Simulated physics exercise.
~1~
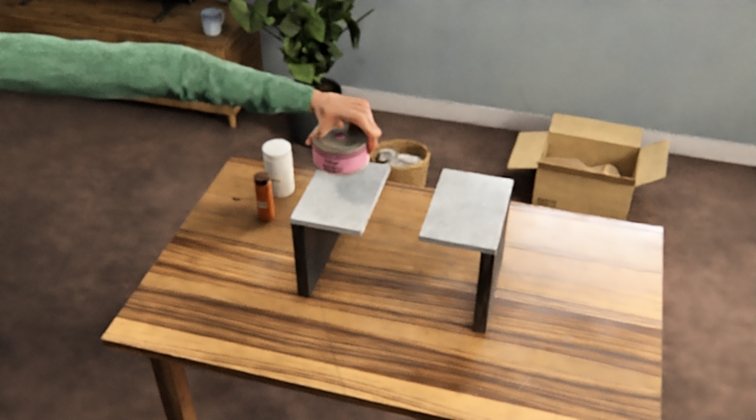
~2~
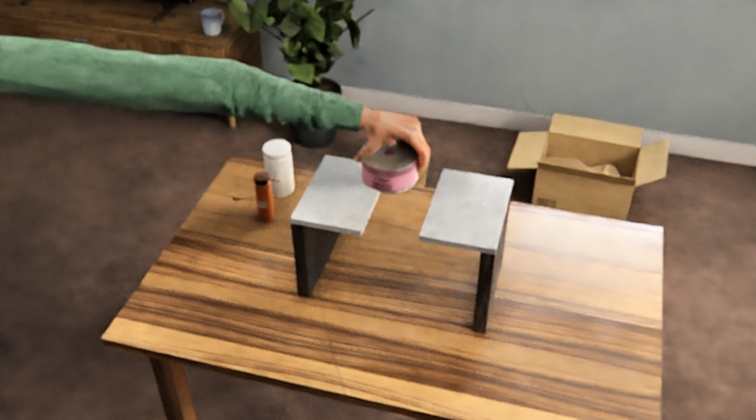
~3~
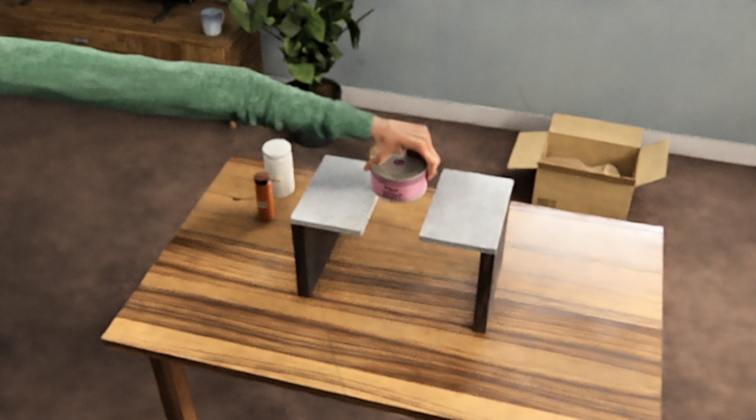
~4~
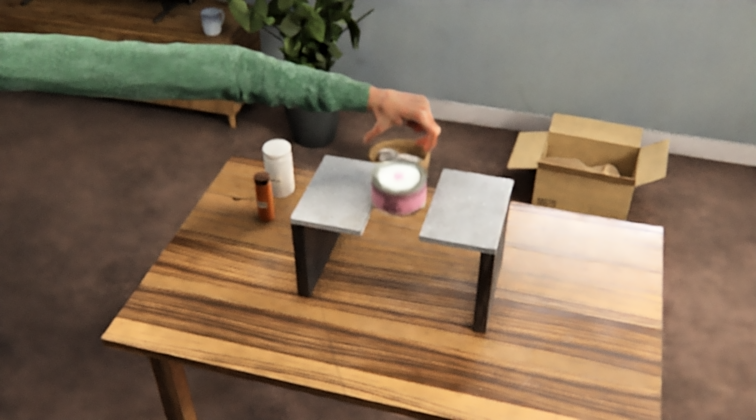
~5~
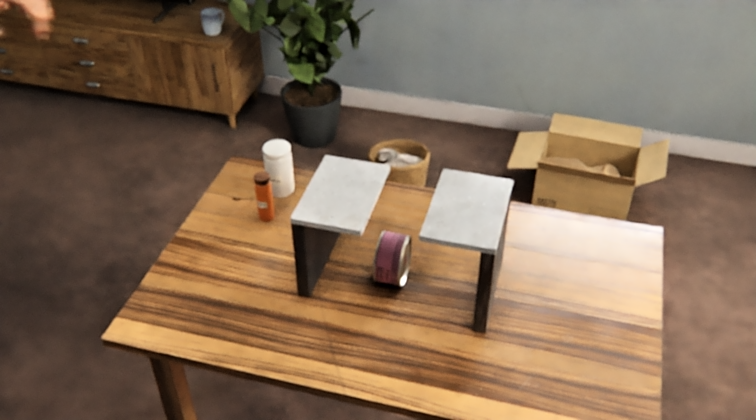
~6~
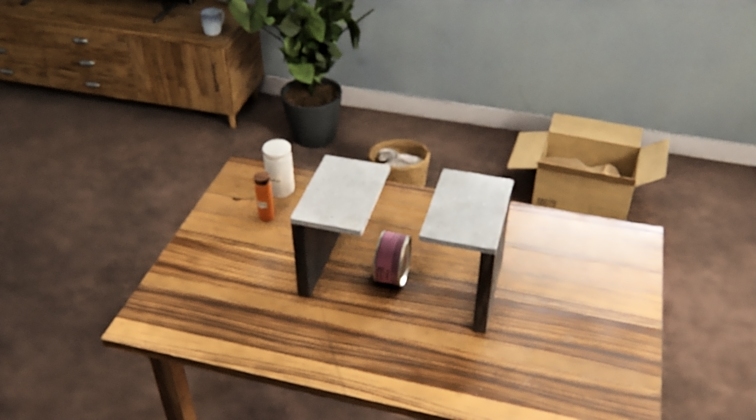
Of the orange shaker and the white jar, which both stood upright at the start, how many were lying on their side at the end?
None of them were lying on their side, as the orange shaker and the white jar were both still standing upright at the end.
